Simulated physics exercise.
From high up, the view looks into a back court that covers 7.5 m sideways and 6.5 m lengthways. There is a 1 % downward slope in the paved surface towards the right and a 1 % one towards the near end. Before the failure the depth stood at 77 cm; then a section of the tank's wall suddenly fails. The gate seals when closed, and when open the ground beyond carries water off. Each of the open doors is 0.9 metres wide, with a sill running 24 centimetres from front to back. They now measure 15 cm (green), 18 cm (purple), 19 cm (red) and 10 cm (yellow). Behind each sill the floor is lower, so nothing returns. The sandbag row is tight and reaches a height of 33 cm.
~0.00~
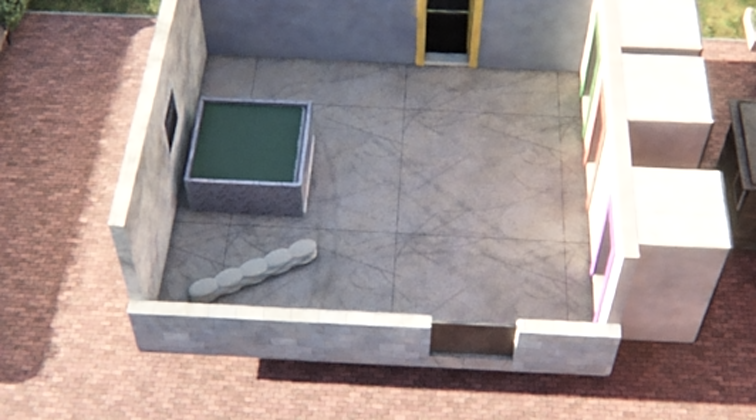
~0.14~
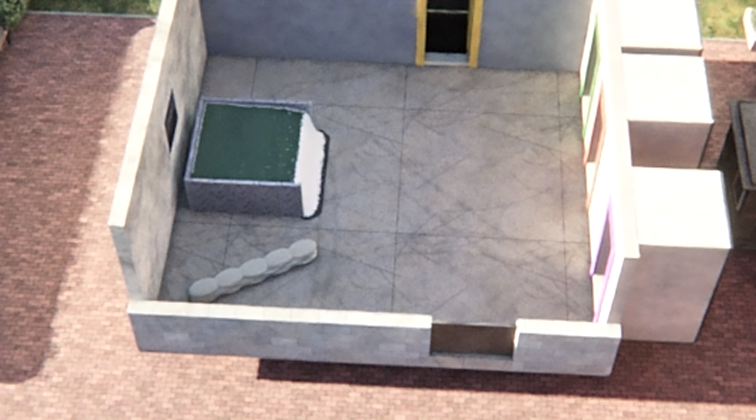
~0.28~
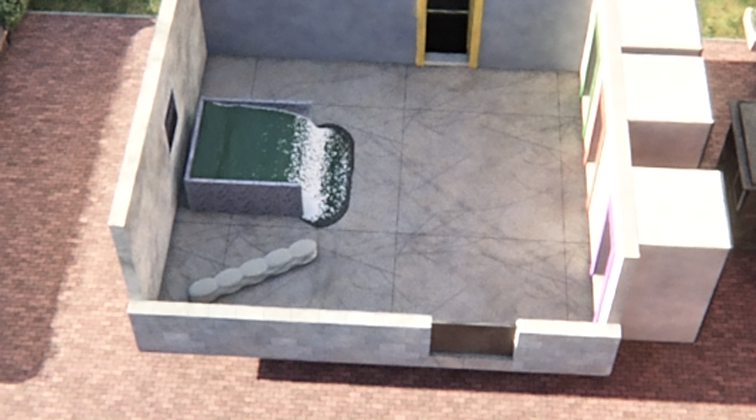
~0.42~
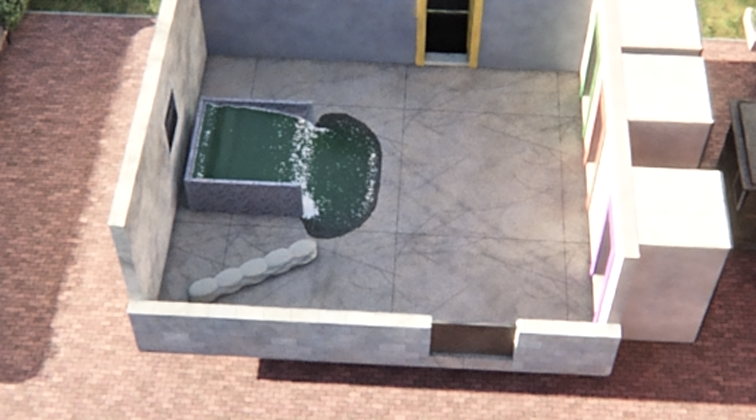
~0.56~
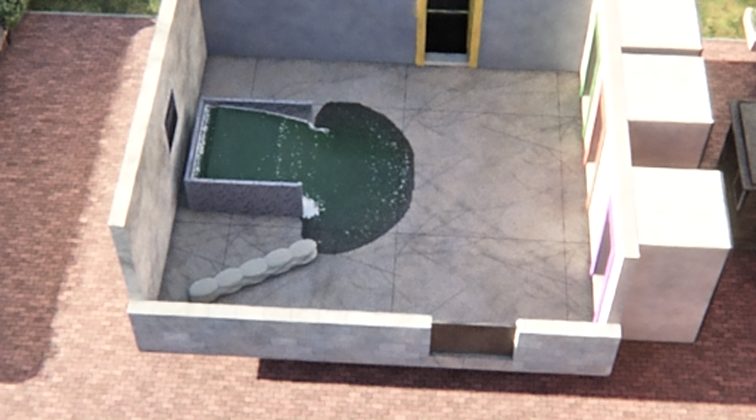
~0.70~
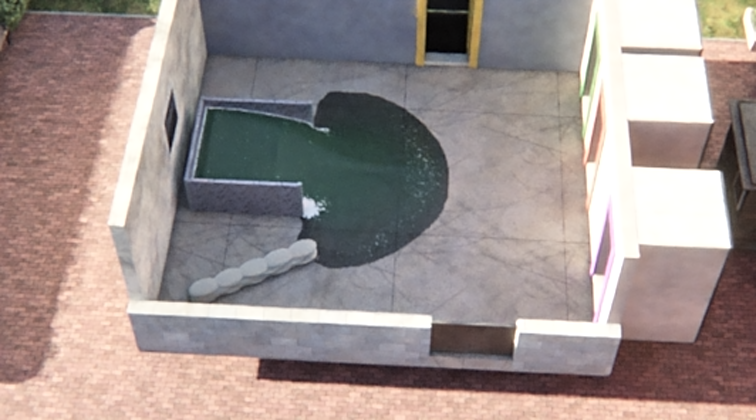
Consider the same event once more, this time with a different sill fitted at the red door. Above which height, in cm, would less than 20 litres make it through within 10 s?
Above roughly 24 cm.
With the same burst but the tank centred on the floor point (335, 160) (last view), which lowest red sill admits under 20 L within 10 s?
Then it needs to be around 32 cm high.
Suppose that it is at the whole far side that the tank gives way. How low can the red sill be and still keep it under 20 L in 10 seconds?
Then it needs around 11.5 cm.
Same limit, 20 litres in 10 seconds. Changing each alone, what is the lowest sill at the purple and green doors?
About 19 cm at purple and 19 cm at green.
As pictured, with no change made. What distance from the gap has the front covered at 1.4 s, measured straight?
5.2 m.
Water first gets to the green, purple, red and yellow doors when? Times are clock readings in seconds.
It gets to green after 1.8 s, purple after 2.0 s, red after 1.3 s and yellow after 1.6 s.
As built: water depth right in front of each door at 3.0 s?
Green door 22 cm, purple door 21 cm, red door 25 cm, yellow door 7 cm.
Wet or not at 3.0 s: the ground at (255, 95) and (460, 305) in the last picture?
Note: Point one not yet reached; point two reached.
After 1.4 s water covers 45 % of the floor, deepest (30 cm) near (307, 201); 13 cm at the red door, 0 litres in over its 19 cm sill.
After 3.0 s water covers 65 % of the floor, deepest (42 cm) near (590, 343); 25 cm at the red door, 54 litres in over its 19 cm sill.
After 10.0 s water covers 90 % of the floor, deepest (14 cm) near (591, 352); 7 cm at the red door, 65 litres in over its 19 cm sill.
At the red door as built, the water arrived by 1.4 s and peaked near 31 cm at 1.8 s.
Run again over the same 10 s with other heights there, 43 litres in over 21 cm, 3 litres over 28.5 cm. The limit of 20 litres is kept from about 24 cm up.
